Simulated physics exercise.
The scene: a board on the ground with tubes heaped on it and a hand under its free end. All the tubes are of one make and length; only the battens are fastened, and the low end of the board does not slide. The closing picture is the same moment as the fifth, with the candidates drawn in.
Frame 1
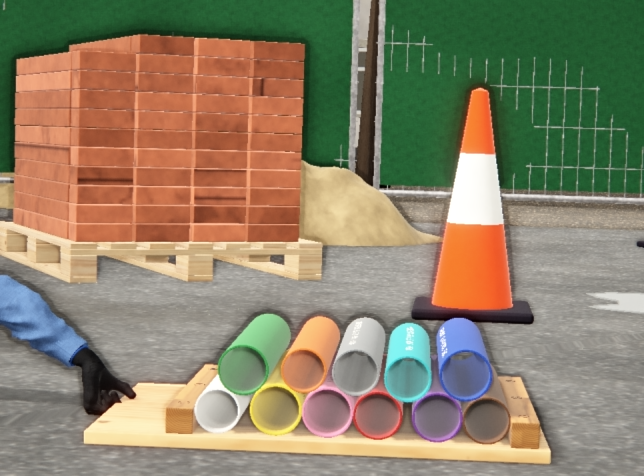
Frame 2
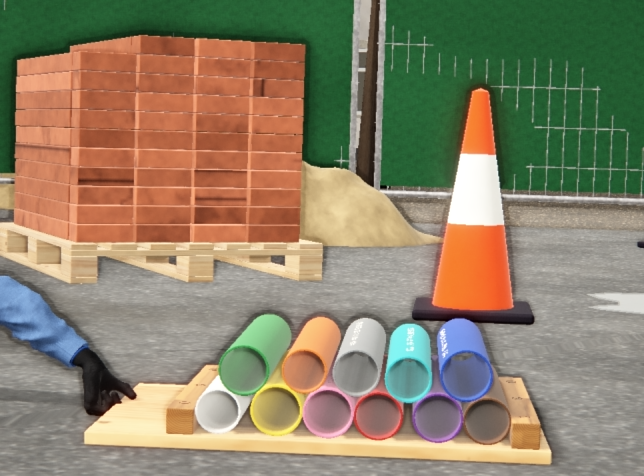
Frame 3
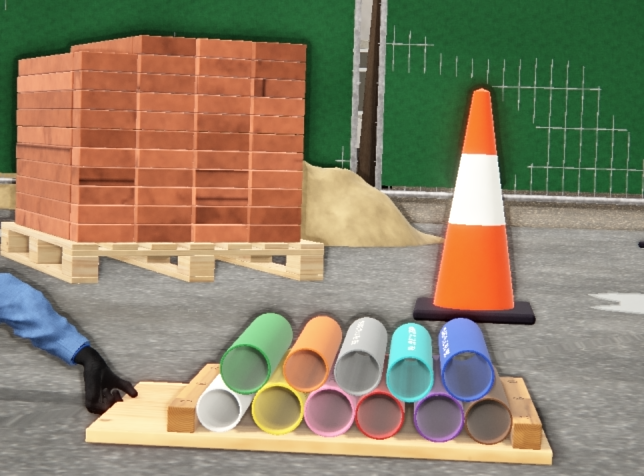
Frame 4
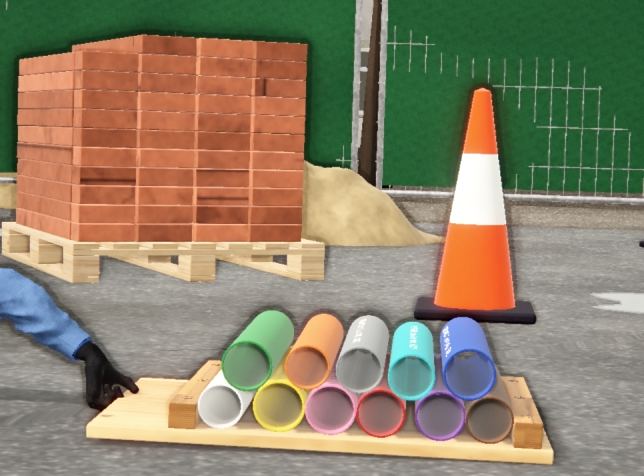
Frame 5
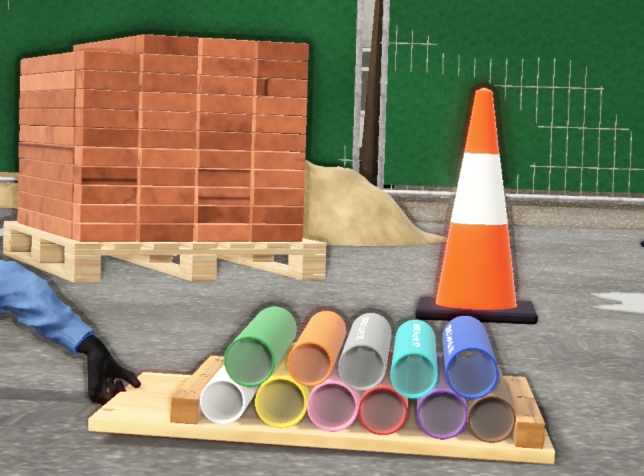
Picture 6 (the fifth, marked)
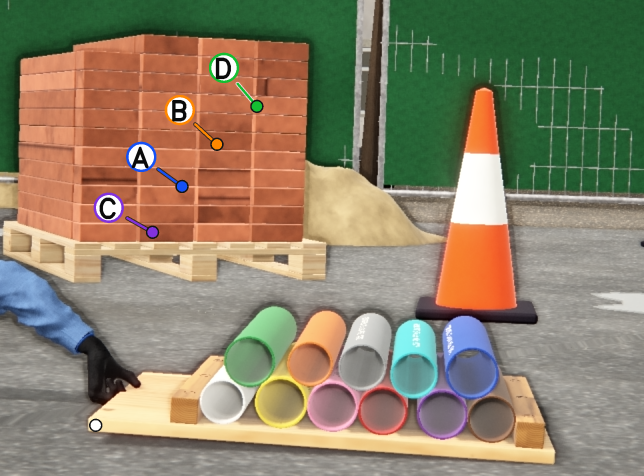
We see colourful tubes stacked in two rows on a wooden board, near bricks and a traffic cone. A gloved hand at the board's left end barely moves, then raises that end slightly, the tubes keeping their arrangement.
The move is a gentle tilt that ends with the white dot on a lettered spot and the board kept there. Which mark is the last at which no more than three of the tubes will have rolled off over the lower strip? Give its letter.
Mark C is as high as it can go.
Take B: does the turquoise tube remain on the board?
No.
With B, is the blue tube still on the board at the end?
No.
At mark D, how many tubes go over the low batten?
With D, five.
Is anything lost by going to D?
Yes, at D.
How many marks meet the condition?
One of them.
On the marked copy, A at (182, 187); B at (217, 144); C at (153, 232); D at (257, 107); the white dot at (96, 426).
Taking C. A third of the way, board at 16°.
Two thirds of the way, board at 27°.
When it is over, board at 27°, one over the low batten (blue).
As for the rest, A five over the low batten; B five over the low batten; D five over the low batten.
